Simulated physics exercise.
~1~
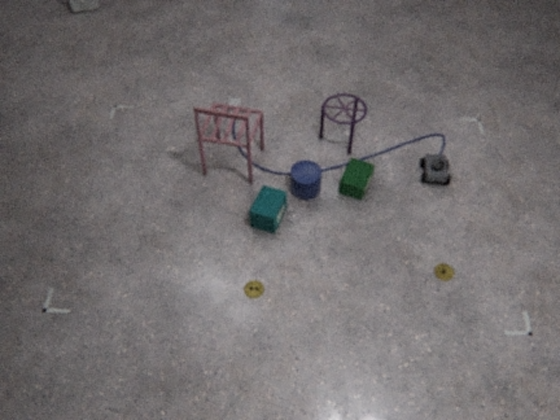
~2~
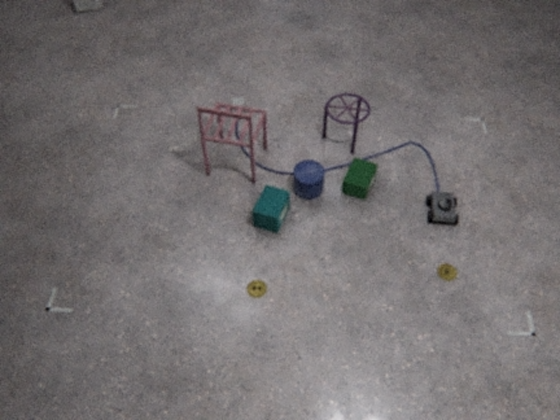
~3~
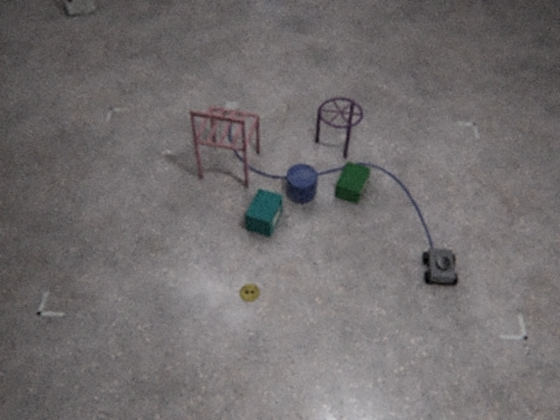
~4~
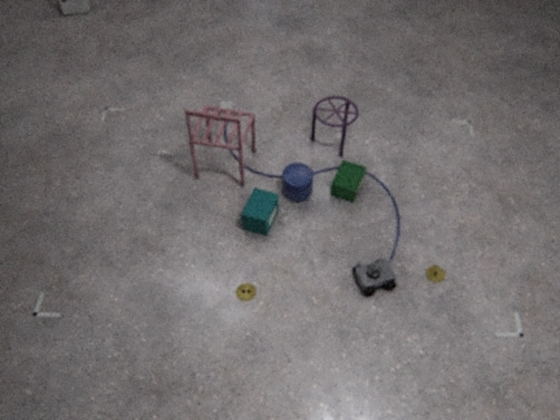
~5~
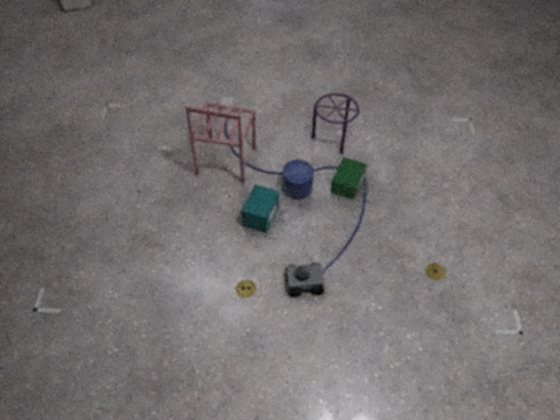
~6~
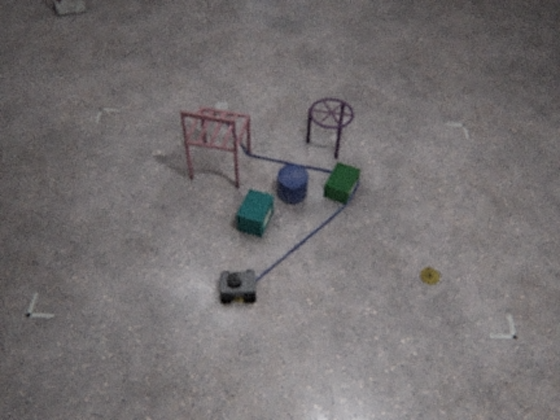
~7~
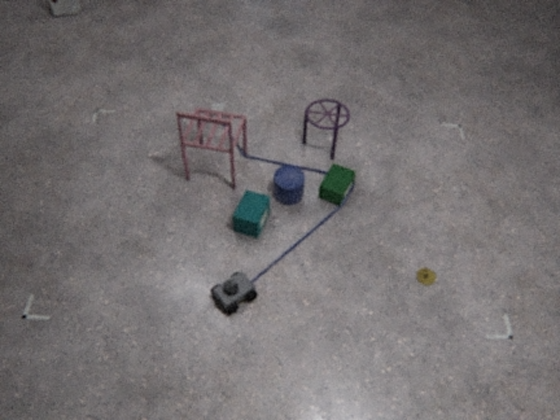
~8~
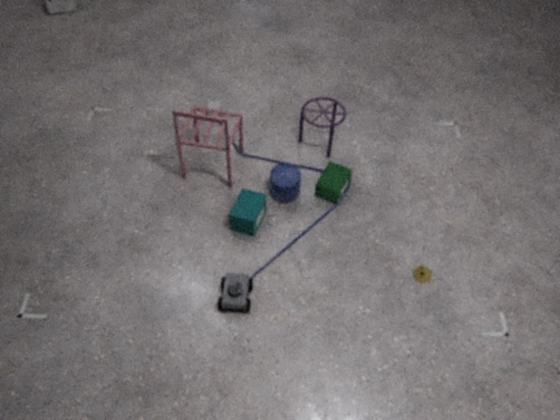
A pink chair-like frame stands at the upper left of a speckled grey floor seen from above, with a purple round stool to its right and a blue tub, green box and teal carton below. A blue lead runs from the pink frame past the tub and box to a small grey cart at the right. The cart drives down, then turns left past one yellow marker toward another. The lead trails behind, bending around the green box and pulling straight. The cart reaches the left marker, turns and stops over it, while the other objects stay in place.
